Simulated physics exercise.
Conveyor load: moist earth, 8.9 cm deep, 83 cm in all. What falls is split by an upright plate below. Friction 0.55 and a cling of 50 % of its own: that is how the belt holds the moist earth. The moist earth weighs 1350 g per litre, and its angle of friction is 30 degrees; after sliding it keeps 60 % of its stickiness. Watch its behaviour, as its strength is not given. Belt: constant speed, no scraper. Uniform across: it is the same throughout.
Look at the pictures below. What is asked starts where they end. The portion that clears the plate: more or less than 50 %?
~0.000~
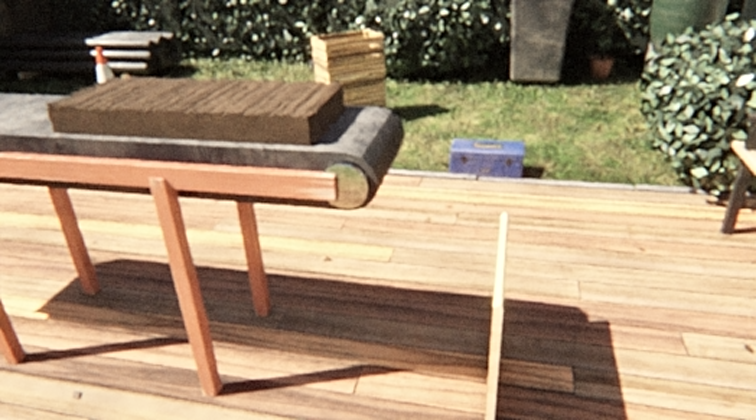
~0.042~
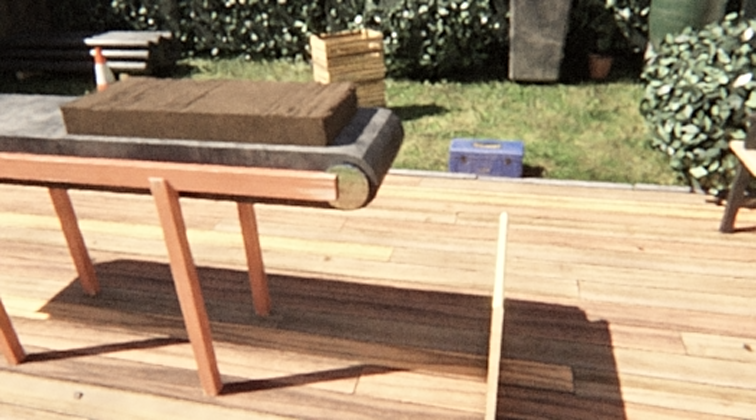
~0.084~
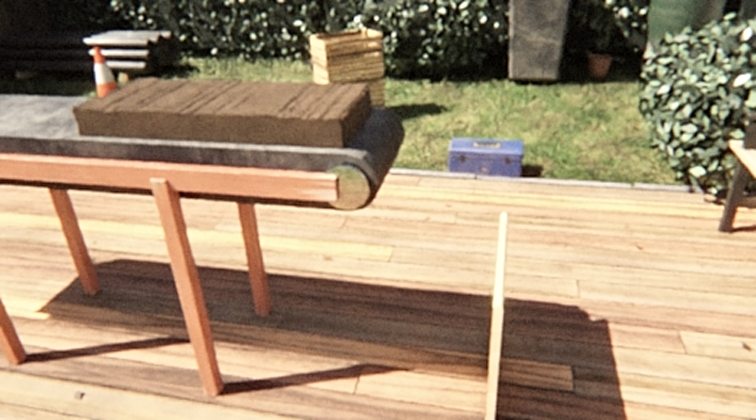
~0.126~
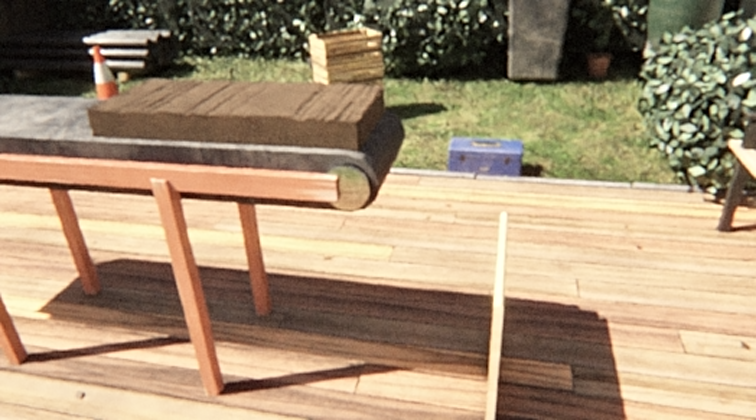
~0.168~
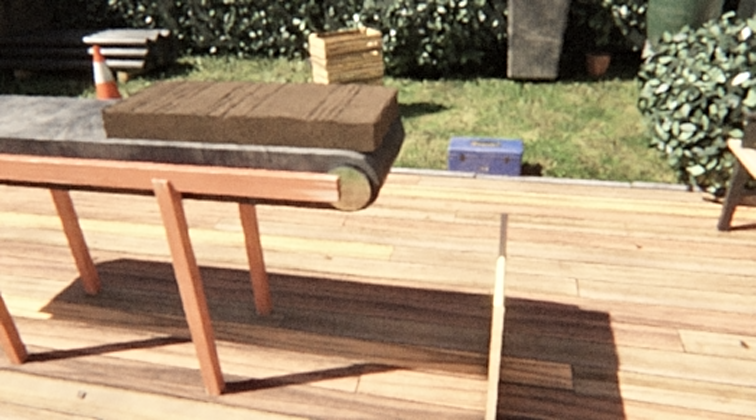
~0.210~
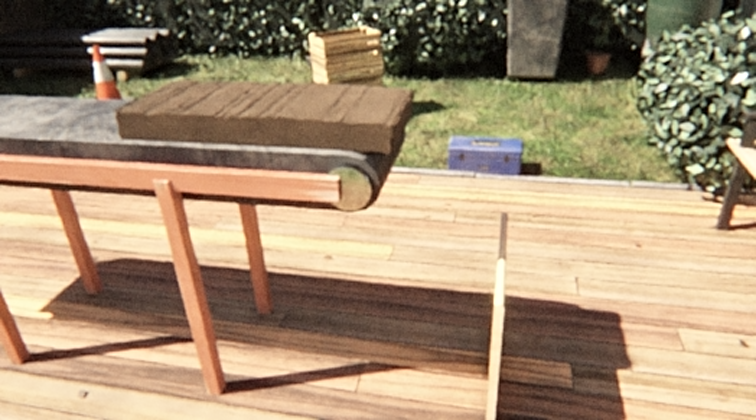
Result: Smaller than 50 per cent.
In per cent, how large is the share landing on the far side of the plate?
Close to 25 in a hundred.
By 0.45 s, 0 % is beyond the plate's line.
By 0.73 s, 9 % is beyond the plate's line.
By 1.01 s, 19 % is beyond the plate's line.
By 1.29 s, 24 % is beyond the plate's line.
By 2.48 s, at the end, 24 % is beyond the plate's line.
